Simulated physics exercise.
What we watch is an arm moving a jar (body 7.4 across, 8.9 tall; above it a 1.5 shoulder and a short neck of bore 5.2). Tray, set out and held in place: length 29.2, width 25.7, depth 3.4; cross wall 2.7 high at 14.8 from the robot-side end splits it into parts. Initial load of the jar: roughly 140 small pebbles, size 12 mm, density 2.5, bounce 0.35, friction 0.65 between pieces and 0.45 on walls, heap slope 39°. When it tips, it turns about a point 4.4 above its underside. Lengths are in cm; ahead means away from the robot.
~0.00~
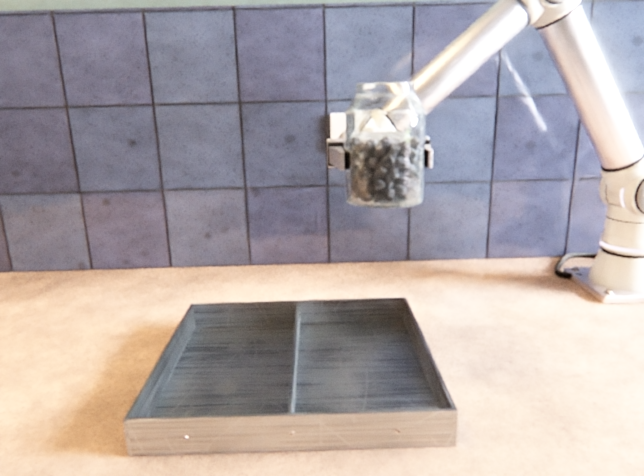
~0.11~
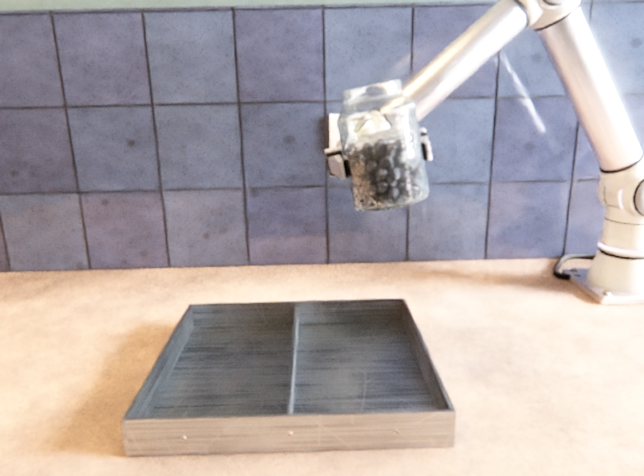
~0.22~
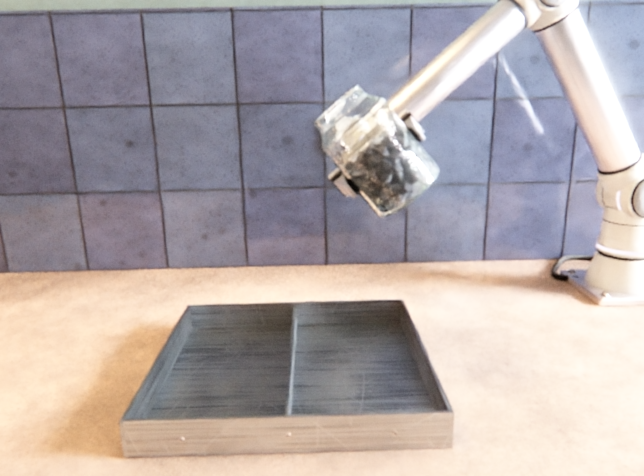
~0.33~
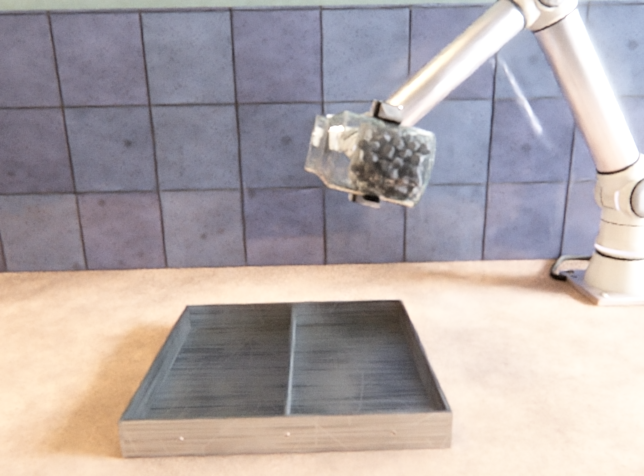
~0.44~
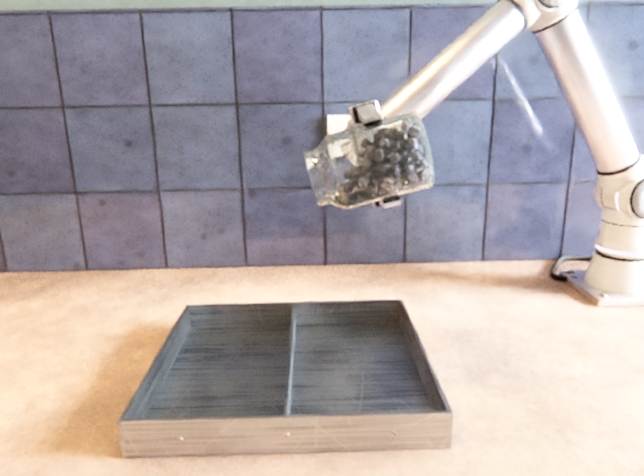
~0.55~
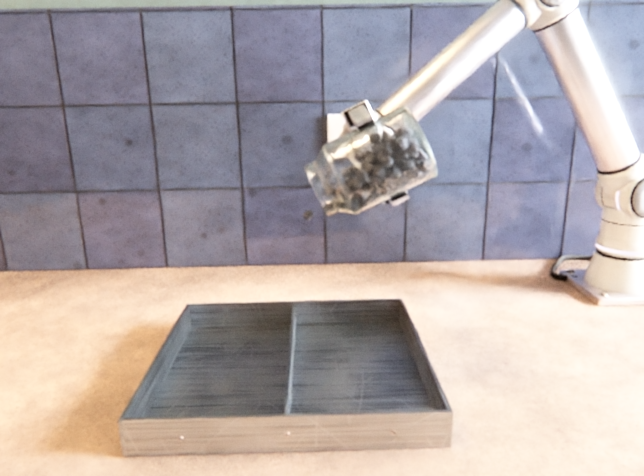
A clear jar of small dark pebbles is held by a pale robot arm reaching in from the right, seen from the front against blue-purple wall tiles. Below it, on a pinkish-tan surface, sits a shallow grey tray split by one divider. The arm tilts the jar leftward from upright until its mouth points slightly downward and one pebble drops out, while the camera stays essentially still.
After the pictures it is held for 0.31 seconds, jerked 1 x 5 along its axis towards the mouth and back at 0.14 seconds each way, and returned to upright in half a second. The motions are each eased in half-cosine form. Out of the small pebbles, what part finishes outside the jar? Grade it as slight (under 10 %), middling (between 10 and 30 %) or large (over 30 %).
Grade: Middling.
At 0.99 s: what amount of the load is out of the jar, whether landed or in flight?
At that point I'd say close to 5 per cent has gone.
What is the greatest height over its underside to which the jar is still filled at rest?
Top of the fill, from jar underside: Approx. 6.5 cm.
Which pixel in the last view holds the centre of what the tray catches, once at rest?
Middle: Close to (251, 368).
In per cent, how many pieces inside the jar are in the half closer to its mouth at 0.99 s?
55 %.
After 0.99 s, tipped 115°, highest piece 25 above the table; 127 in the jar, 7 in the far-side part, 3 in the robot-side part.
After 1.42 s, tipped 46°, highest piece 29 above the table; 119 in the jar, 13 in the far-side part, 5 in the robot-side part.
After 1.84 s, upright, highest piece 26 above the table; 119 in the jar, 13 in the far-side part, 5 in the robot-side part.
After 2.54 s, upright, highest piece 26 above the table; 119 in the jar, 13 in the far-side part, 5 in the robot-side part.
In the end, 119 in the jar, 13 in the far-side part, 5 in the robot-side part. That is 13 % outside the jar.
